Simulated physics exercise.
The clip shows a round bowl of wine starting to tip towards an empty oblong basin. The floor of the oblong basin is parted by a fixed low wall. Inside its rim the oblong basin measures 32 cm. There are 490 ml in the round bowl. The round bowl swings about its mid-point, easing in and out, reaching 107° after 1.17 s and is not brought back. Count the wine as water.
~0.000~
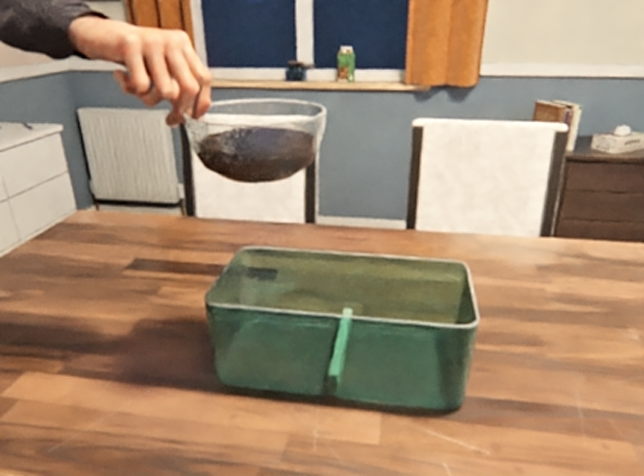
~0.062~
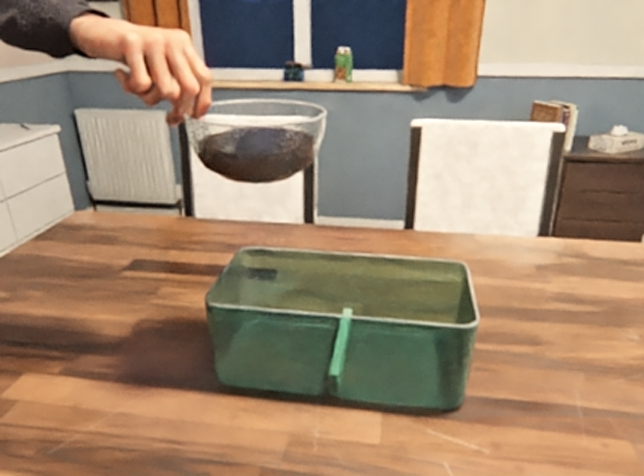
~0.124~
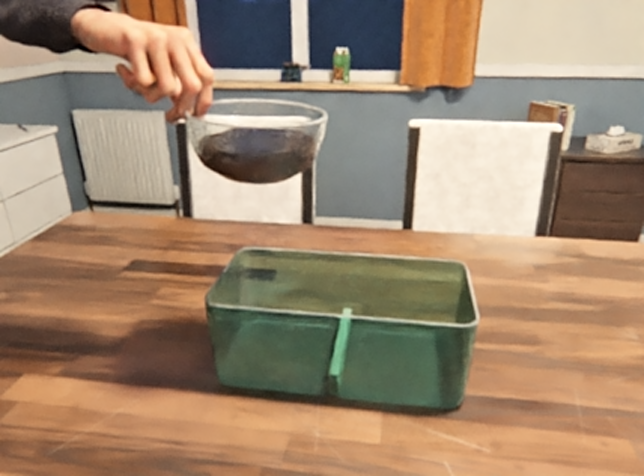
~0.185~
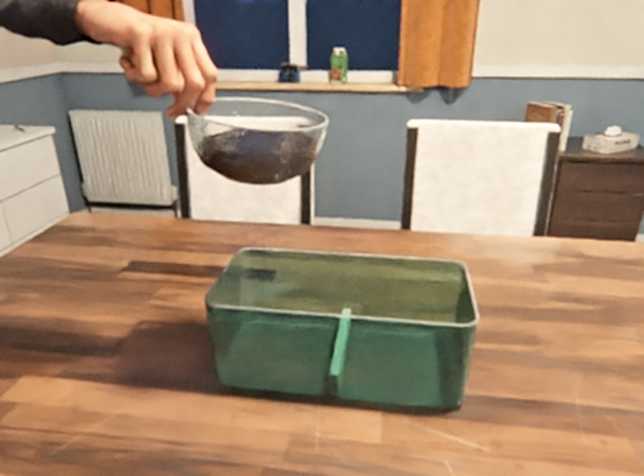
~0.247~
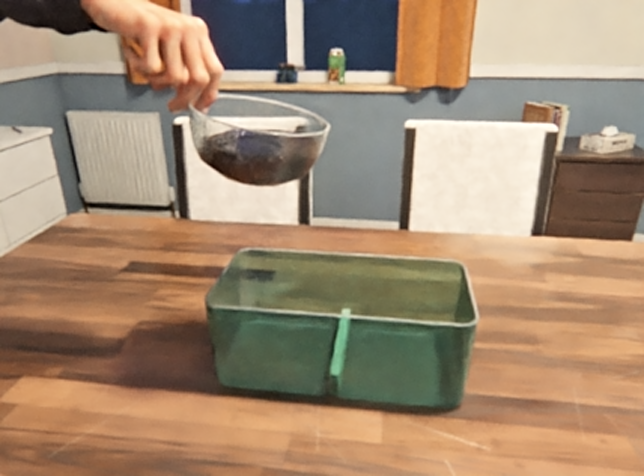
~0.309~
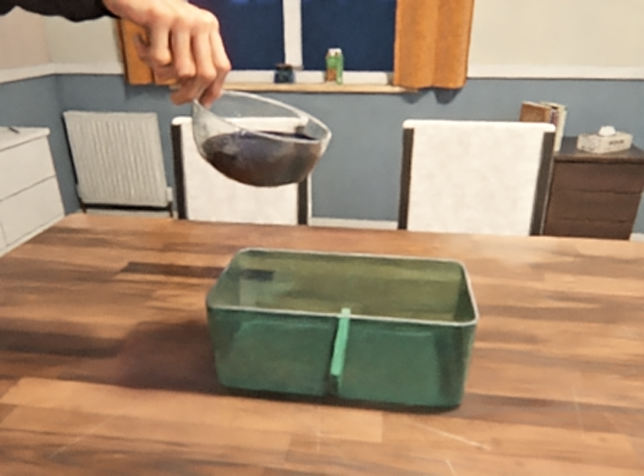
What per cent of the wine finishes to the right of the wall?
About 77 per cent.
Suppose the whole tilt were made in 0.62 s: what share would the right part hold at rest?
In that case some 65 per cent.
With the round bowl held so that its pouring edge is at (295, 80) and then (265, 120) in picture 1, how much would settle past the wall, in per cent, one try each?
First 55, then 5 per cent.
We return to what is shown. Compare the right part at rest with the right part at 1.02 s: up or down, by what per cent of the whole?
It goes up by about 4.
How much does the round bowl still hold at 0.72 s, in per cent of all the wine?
About 50 per cent.
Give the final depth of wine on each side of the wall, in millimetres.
Left about 4 mm, right about 16 mm.
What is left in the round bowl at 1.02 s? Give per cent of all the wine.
About 3 per cent.
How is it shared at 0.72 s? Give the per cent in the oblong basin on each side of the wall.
Near 1 on the left, 12 on the right.
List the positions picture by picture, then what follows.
The first frame shows tilt 0°; pouring edge (324, 114); surface from (202, 137) to (319, 141); the oblong basin's rim runs from (223, 273) to (472, 292); the wall's top is at (341, 339).
The second frame shows tilt 1°; pouring edge (324, 116); surface from (203, 138) to (319, 142).
The third frame shows tilt 3°; pouring edge (325, 119); surface from (202, 138) to (318, 144).
The fourth frame shows tilt 7°; pouring edge (326, 124); surface from (203, 137) to (320, 144).
The fifth frame shows tilt 11°; pouring edge (327, 130); surface from (203, 138) to (320, 145).
The sixth frame shows tilt 17°; pouring edge (328, 138); surface from (205, 138) to (323, 146).
By 0.72 s the tilt is 72° and 49 per cent is still to pour, 1 is left of the wall and 11 right of it.
By 1.02 s the tilt is 103° and 3 per cent is still to pour, 11 is left of the wall and 73 right of it.
By 1.33 s the tilt is 107° and 0 per cent is still to pour, 22 is left of the wall and 77 right of it.
By 1.67 s the tilt is 107° and 0 per cent is still to pour, 21 is left of the wall and 77 right of it.
At rest 21 per cent lies left of the wall, 77 right of it and 1 outside.
